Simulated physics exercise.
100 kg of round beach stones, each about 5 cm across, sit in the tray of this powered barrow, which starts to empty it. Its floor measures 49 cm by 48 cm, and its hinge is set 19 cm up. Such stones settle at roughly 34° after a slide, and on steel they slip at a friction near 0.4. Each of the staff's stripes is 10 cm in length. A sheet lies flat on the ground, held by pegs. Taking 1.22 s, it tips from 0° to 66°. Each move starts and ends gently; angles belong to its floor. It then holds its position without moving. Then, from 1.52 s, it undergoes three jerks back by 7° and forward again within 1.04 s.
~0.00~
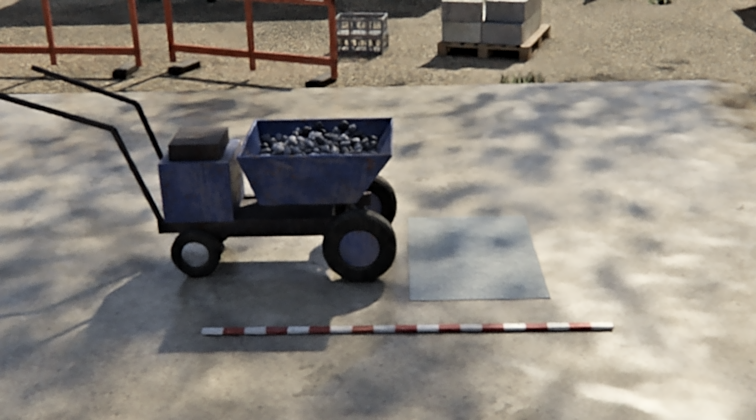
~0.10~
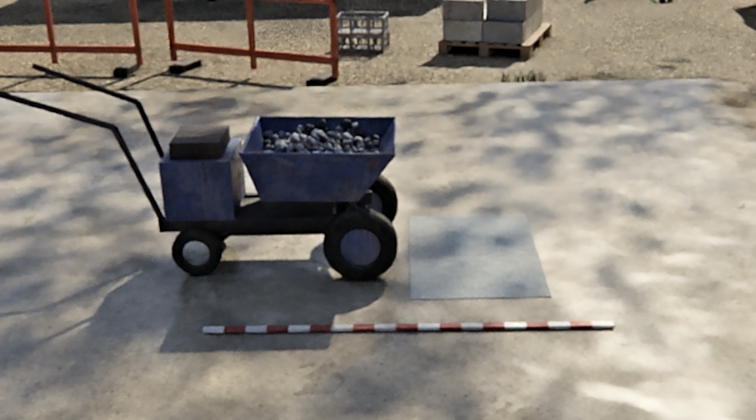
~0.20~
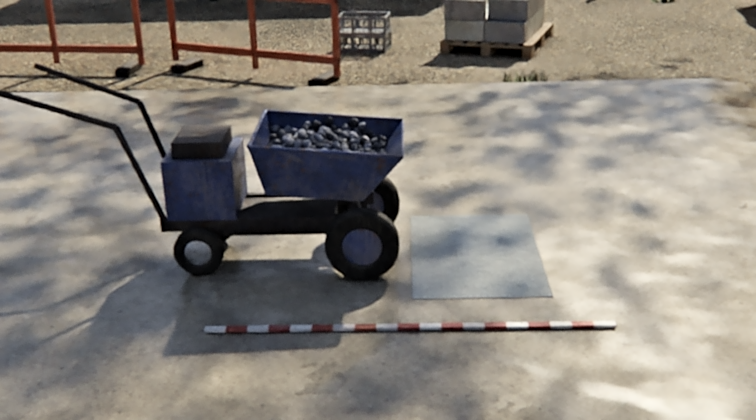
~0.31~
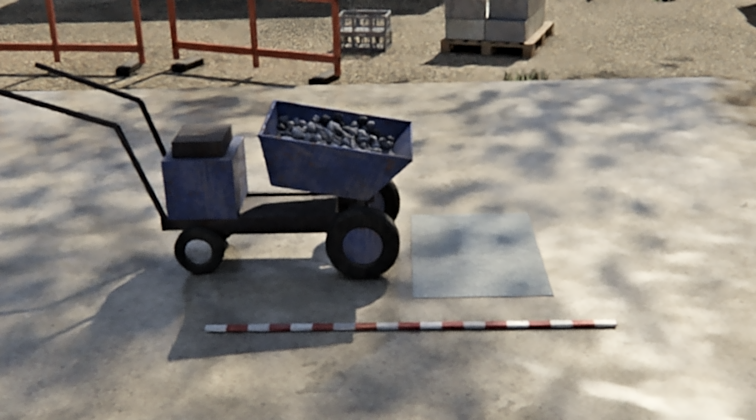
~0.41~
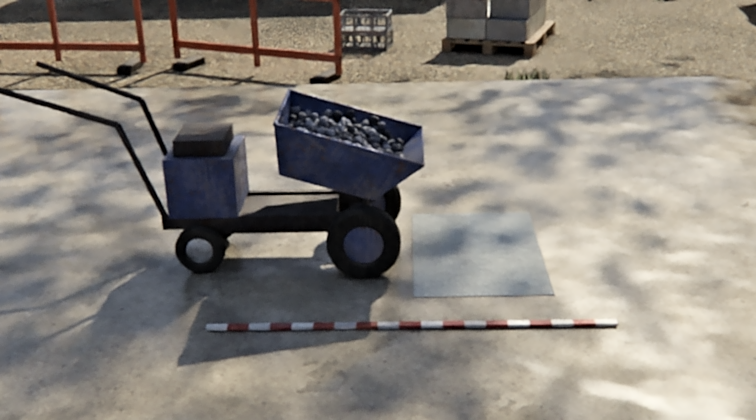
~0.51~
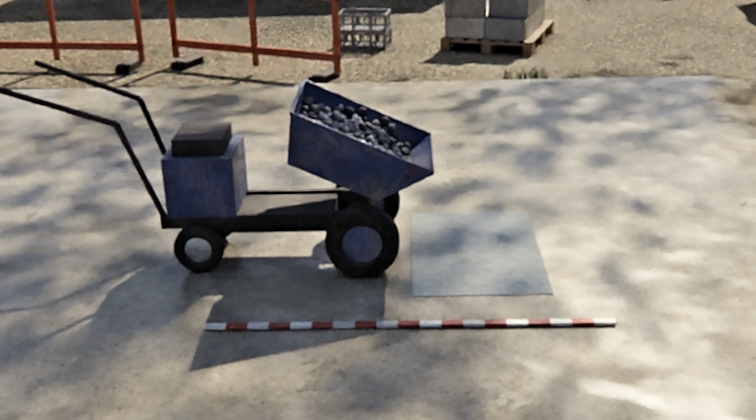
We see a blue powered barrow on pale ground, its tray full of grey stones, beside a flat sheet and a red-and-white staff; the tray tilts steadily toward the right, its left side rising while the wheels stay in place.
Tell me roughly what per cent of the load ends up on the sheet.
Around 75 out of 100.
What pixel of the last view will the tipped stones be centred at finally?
Look at roughly (500, 246).
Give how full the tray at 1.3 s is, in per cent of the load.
I'd say it's holding near 65 per cent.
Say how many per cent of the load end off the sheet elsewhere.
Something like 25 out of every hundred parts of the load ends up there.
After 0.9 s the floor is at 56°; 100 % in the tray; the foremost stones are at (451, 187).
After 1.3 s the floor is at 66°; 65 % in the tray, 35 % on the sheet, 1 % off the sheet elsewhere; the foremost stones are at (544, 253).
After 3.0 s the floor is at 66°; 4 % in the tray, 73 % on the sheet, 23 % off the sheet elsewhere; the foremost stones are at (689, 237).
After 5.0 s the floor is at 66°; 0 % in the tray, 76 % on the sheet, 23 % off the sheet elsewhere; the foremost stones are at (689, 237).
